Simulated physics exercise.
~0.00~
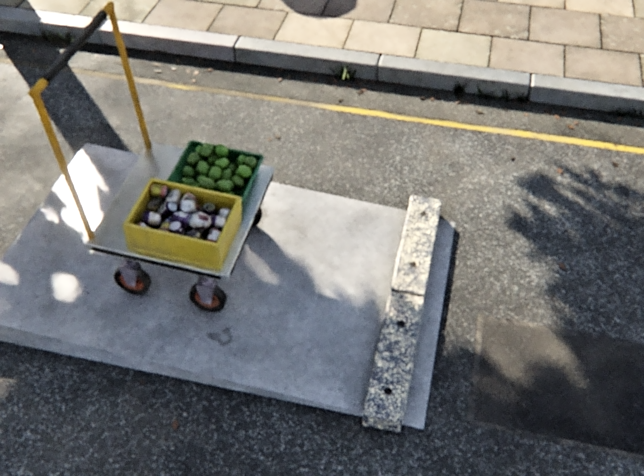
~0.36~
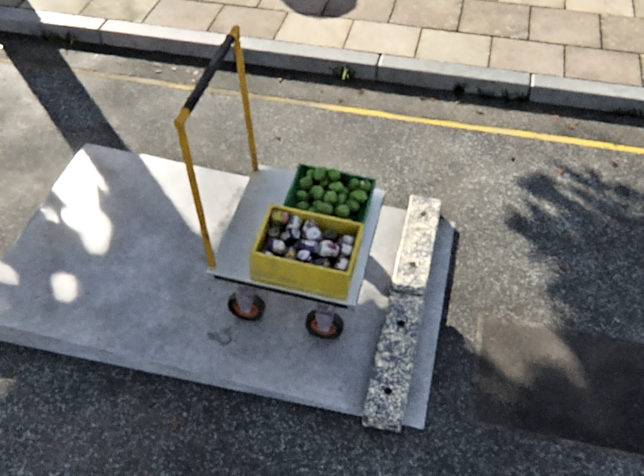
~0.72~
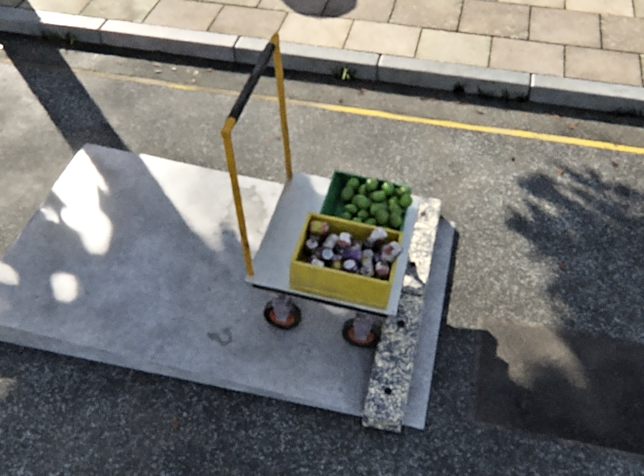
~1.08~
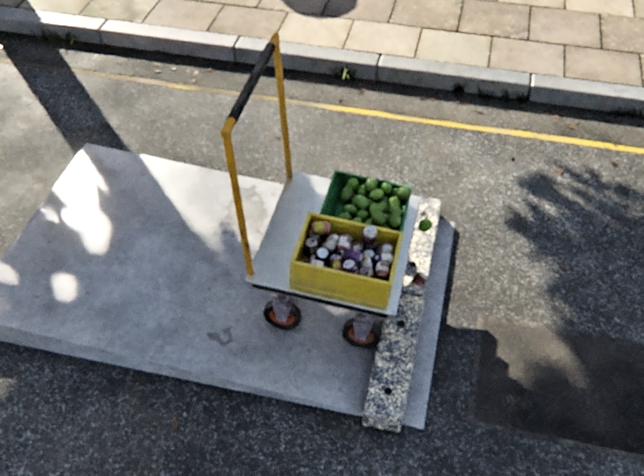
On a sunlit street, a trolley carrying a green box of limes and a yellow box of small cans rolled right down a pale ramp and stopped at the raised sill, where a lime and a can ended up outside their boxes.
